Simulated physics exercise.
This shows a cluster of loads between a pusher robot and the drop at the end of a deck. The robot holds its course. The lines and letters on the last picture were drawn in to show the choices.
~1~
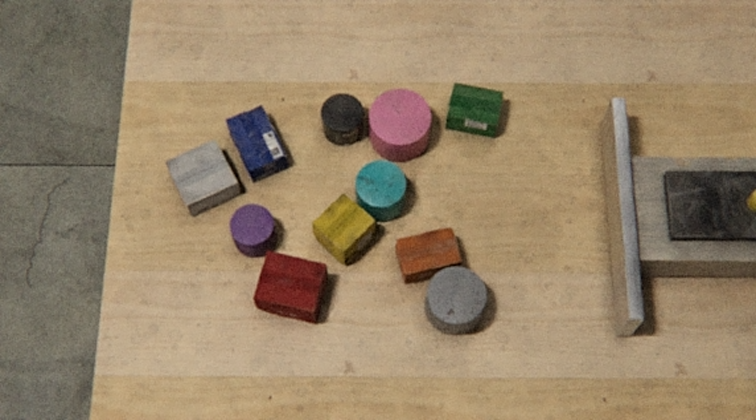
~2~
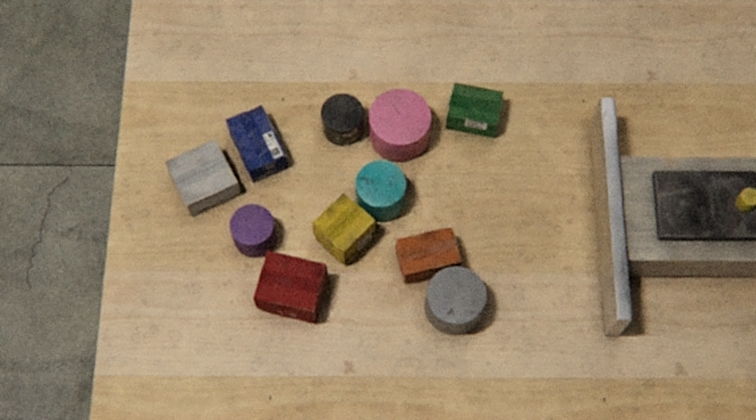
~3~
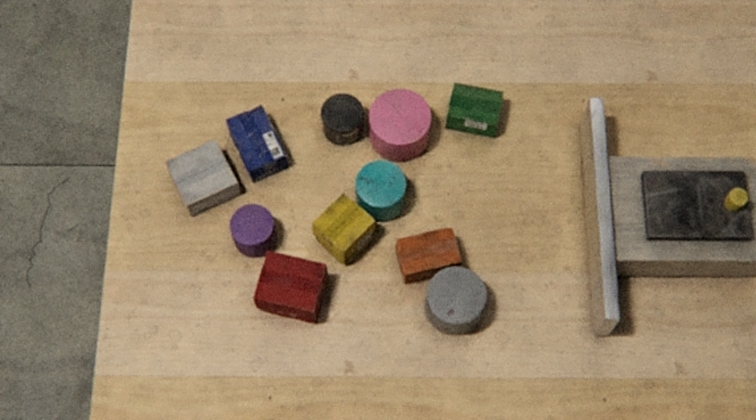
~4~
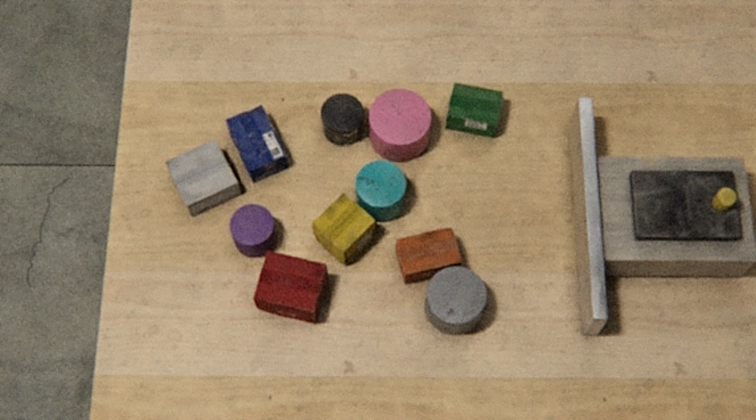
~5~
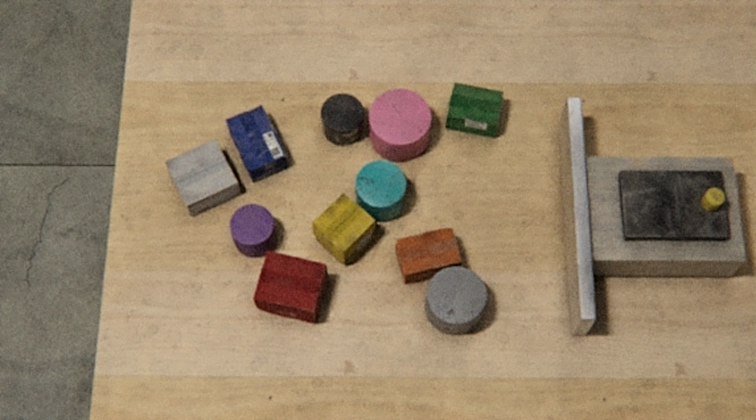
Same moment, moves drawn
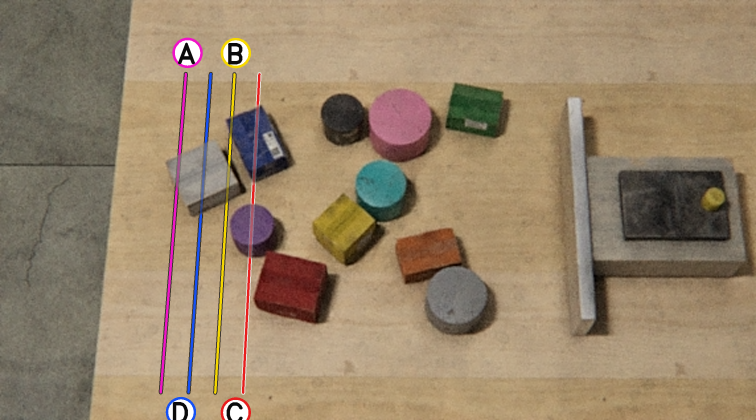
On a pale wooden deck beside a dark grey floor, a loose cluster of coloured blocks and round pieces sits still while a grey pusher with a wide front plate stands at the right. The pusher slides slowly left in a straight line, narrowing the gap without touching any of the pieces.
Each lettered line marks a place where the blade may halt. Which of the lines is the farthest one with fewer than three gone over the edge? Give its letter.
Line D.
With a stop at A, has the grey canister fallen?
No.
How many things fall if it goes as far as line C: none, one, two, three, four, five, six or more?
The count is none.
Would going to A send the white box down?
By then, yes.
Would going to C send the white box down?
By then, no.
On the marked copy, A at (174, 224); B at (225, 224); C at (252, 224); D at (200, 224).
Following D. Soon after the start, robot (528, 204); green box (429, 93); grey canister (407, 301).
Later, robot (391, 203); purple canister (177, 227); white box (182, 181).
In the end, robot (282, 203); purple canister over the edge; white box over the edge; two fallen.
As for the rest, A drops five; B is within the limit but short; C is within the limit but short.
